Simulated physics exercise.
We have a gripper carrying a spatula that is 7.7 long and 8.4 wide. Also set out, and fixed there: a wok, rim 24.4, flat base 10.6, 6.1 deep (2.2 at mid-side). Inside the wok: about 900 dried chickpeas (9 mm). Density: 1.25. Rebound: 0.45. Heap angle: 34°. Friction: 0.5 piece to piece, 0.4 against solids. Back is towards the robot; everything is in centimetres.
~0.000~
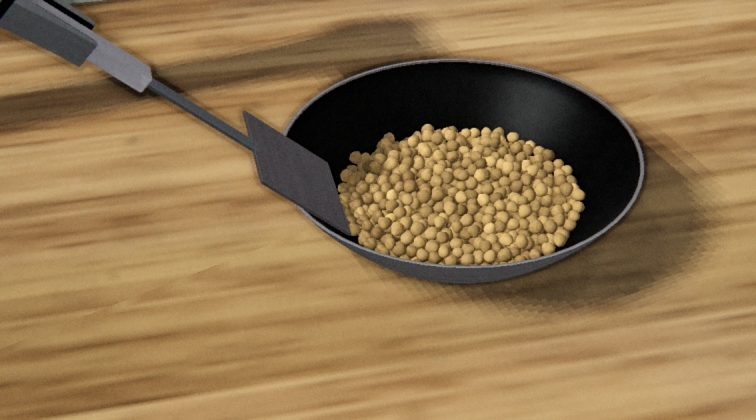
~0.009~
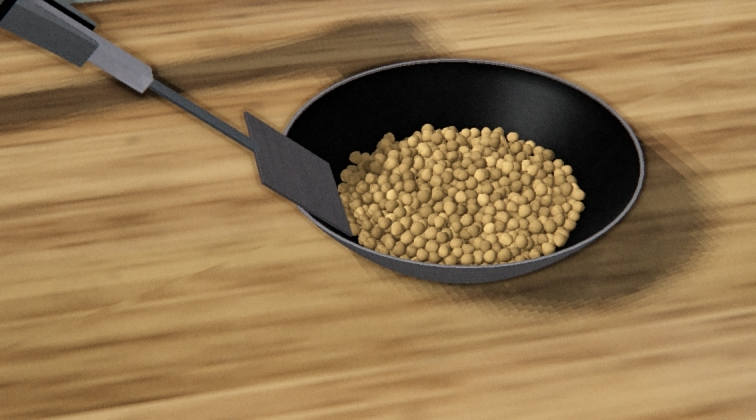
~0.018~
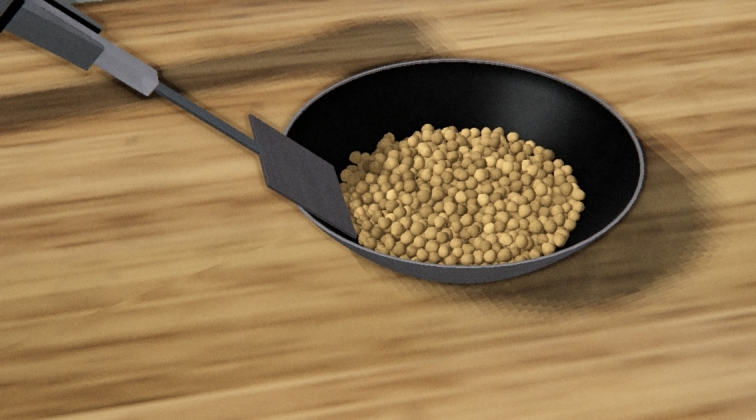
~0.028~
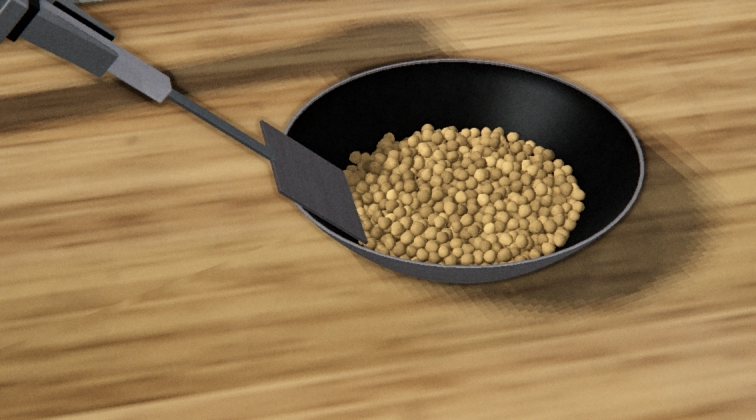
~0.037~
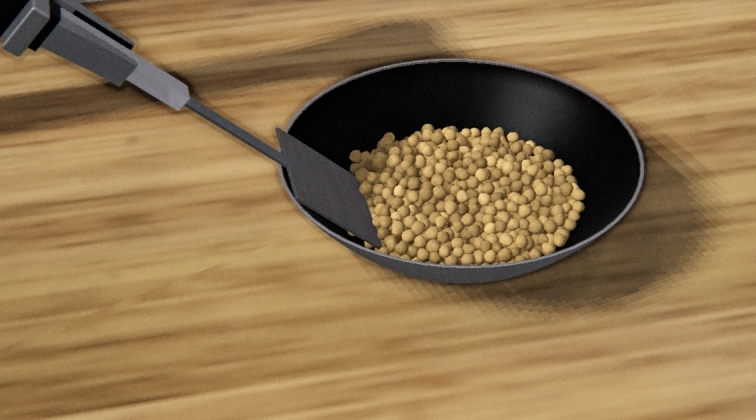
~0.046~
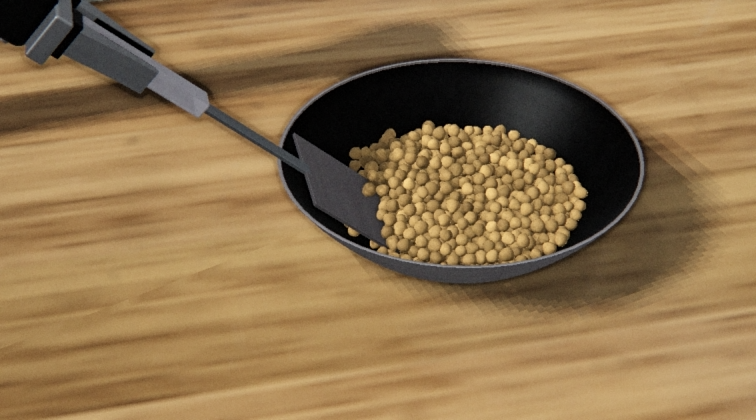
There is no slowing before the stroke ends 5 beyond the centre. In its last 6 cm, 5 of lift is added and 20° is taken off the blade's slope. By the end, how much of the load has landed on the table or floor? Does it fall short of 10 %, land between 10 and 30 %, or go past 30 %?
It lands between 10 and 30 %.
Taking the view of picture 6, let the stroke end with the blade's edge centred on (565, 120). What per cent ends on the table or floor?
Around 35 percent.
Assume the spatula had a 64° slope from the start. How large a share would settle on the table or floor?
It would come to roughly 20 percent.
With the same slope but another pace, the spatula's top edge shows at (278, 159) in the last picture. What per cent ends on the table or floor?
Some 5 per cent.
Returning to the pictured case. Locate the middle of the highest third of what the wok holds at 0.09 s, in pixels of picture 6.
The middle lies somewhere about (484, 163).
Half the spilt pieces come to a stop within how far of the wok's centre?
Roughly 42 cm from the middle.
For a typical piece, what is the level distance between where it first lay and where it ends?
I'd guess close to 3 centimetres.
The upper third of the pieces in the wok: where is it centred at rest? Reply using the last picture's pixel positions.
Pixel estimate: About (552, 170).
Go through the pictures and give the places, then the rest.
The spatula top edge at (252, 145), sloping 43°; upper third of the load around (459, 189), from x 345 to 580, top at y 130; 900 in the wok, in the first picture.
The spatula top edge at (253, 146), sloping 43°; upper third of the load around (459, 189), from x 345 to 580, top at y 130, in the second picture.
The spatula top edge at (258, 149), sloping 43°; upper third of the load around (459, 189), from x 345 to 580, top at y 130, in the third picture.
The spatula top edge at (269, 155), sloping 43°; upper third of the load around (460, 189), from x 345 to 580, top at y 130, in the fourth picture.
The spatula top edge at (286, 162), sloping 43°; upper third of the load around (460, 188), from x 345 to 580, top at y 130, in the fifth picture.
The spatula top edge at (304, 168), sloping 43°; upper third of the load around (459, 184), from x 345 to 580, top at y 130; 900 in the wok, in the sixth picture.
After 0.07 s, sloping 43°, highest piece 8 above the table; 900 in the wok.
After 0.09 s, sloping 37°, highest piece 11 above the table; 900 in the wok.
After 0.31 s, sloping 23°, highest piece 15 above the table; 740 in the wok, 43 on the table or floor, 117 on the blade or in flight.
After 1.36 s, sloping 23°, highest piece 6 above the table; 740 in the wok, 160 on the table or floor.
In the end, 740 in the wok, 160 on the table or floor. That is 18 % on the table or floor.
